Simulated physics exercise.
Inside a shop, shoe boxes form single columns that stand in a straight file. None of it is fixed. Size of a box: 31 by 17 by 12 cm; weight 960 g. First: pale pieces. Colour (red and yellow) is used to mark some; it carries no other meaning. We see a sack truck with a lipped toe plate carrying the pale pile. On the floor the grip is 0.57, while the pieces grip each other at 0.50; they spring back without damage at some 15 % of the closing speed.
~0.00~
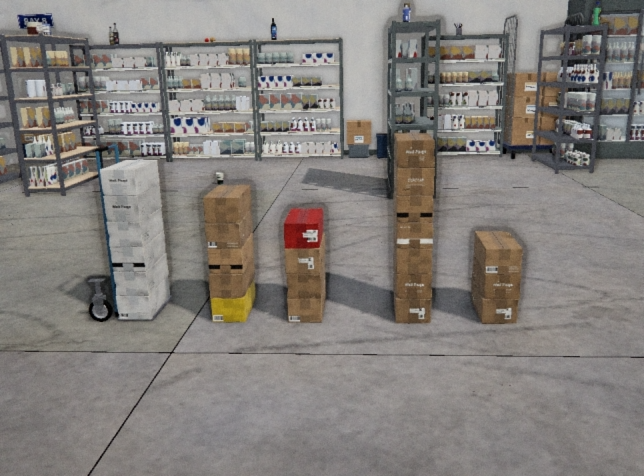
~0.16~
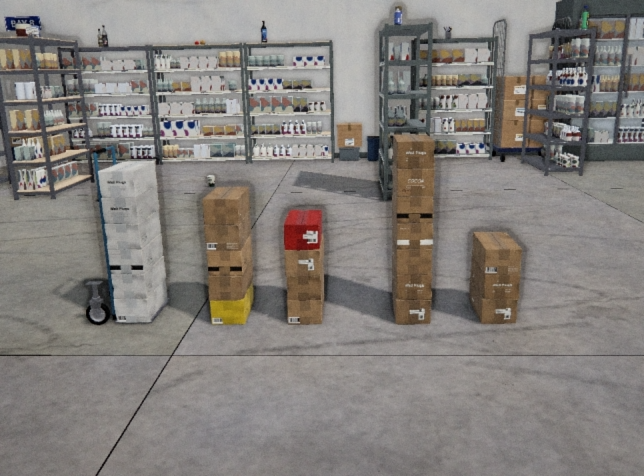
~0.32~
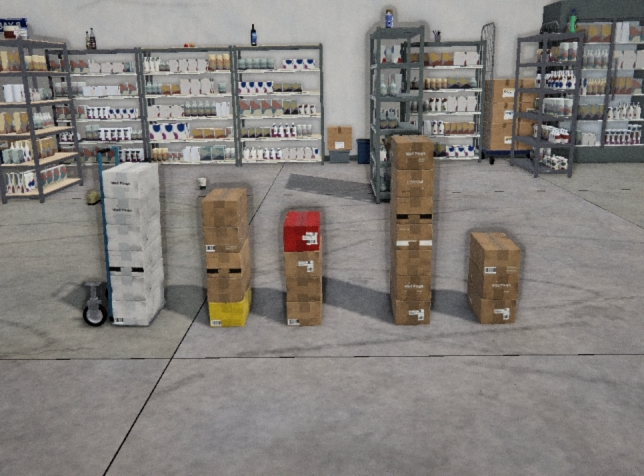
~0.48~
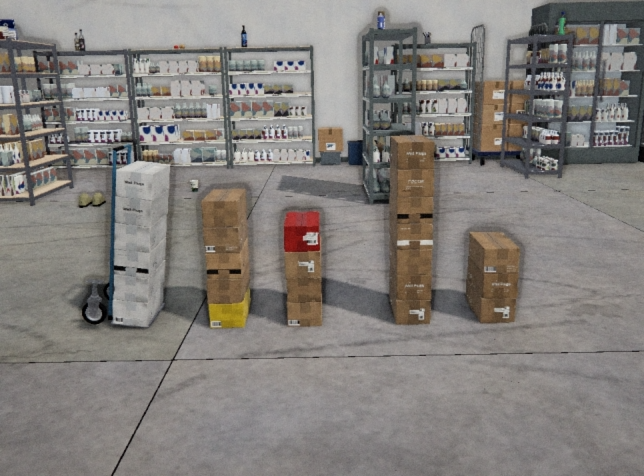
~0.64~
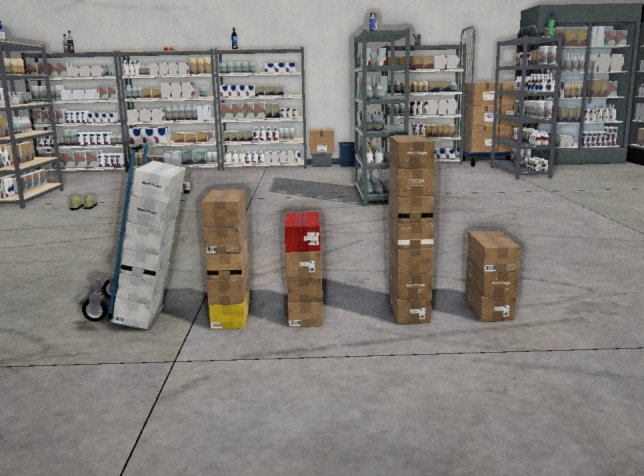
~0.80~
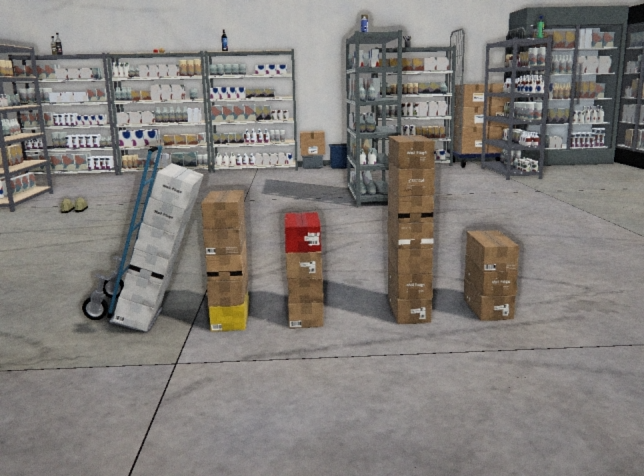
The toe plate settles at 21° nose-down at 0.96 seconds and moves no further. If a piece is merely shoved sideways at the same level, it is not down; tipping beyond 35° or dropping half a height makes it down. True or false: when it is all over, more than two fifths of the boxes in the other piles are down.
True.
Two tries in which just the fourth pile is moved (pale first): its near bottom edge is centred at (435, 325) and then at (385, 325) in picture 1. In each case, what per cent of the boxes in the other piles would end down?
You'd get 40 percent the first time and 80 percent the second.
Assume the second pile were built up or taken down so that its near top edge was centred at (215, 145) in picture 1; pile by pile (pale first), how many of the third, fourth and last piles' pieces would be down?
The tally would be third 4, then fourth 7, then last 2.
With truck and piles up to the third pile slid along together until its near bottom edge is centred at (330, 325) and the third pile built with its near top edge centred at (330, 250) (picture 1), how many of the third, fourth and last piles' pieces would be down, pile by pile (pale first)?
Counts down - third: 3; fourth: 7; last: 0.
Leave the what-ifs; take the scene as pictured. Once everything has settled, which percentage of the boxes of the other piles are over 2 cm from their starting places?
90 percent.
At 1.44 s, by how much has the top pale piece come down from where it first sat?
15 cm lower.
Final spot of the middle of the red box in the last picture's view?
Roughly (401, 270).
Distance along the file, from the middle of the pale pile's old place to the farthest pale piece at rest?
About 75 cm along.
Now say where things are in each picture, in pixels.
In the first frame (each place is the centre of the face we see best; the camera moves round a little), truck frame (101, 186) 0° forward; yellow box (228, 311); red box (302, 236); the others all in place.
In the second frame, truck frame (99, 188) 0° forward; red box (302, 237).
In the third frame, truck frame (102, 188) 2° forward; red box (301, 239).
In the fourth frame, truck frame (114, 186) 8° forward, top of the pale pile leaning 8°; yellow box (227, 316); the others all in place.
In the fifth frame, truck frame (129, 185) 14° forward, top of the pale pile leaning 14°; red box (303, 239); the others all in place.
In the sixth frame, truck frame (142, 186) 19° forward, top of the pale pile leaning 21°; red box (303, 240); yellow box (227, 319); the others all in place.
By 1.44 s, 6 of the pale pile down; none of the 19 other boxes down, 7 disturbed; yellow box tilted 28°; red box moved 51 mm.
By 2.70 s, 6 of the pale pile down; 8 of the 19 other boxes down; red box tilted 32°, 14 cm lower; yellow box tilted 29°.
When it is over (4.4 s), 6 of the pale pile down; 14 of the 19 other boxes down; red box tilted 46°, 21 cm lower; yellow box tilted 27°. That is 74 per cent. In pixels of the last frame, middles, red box near (401, 270), yellow box near (239, 301).
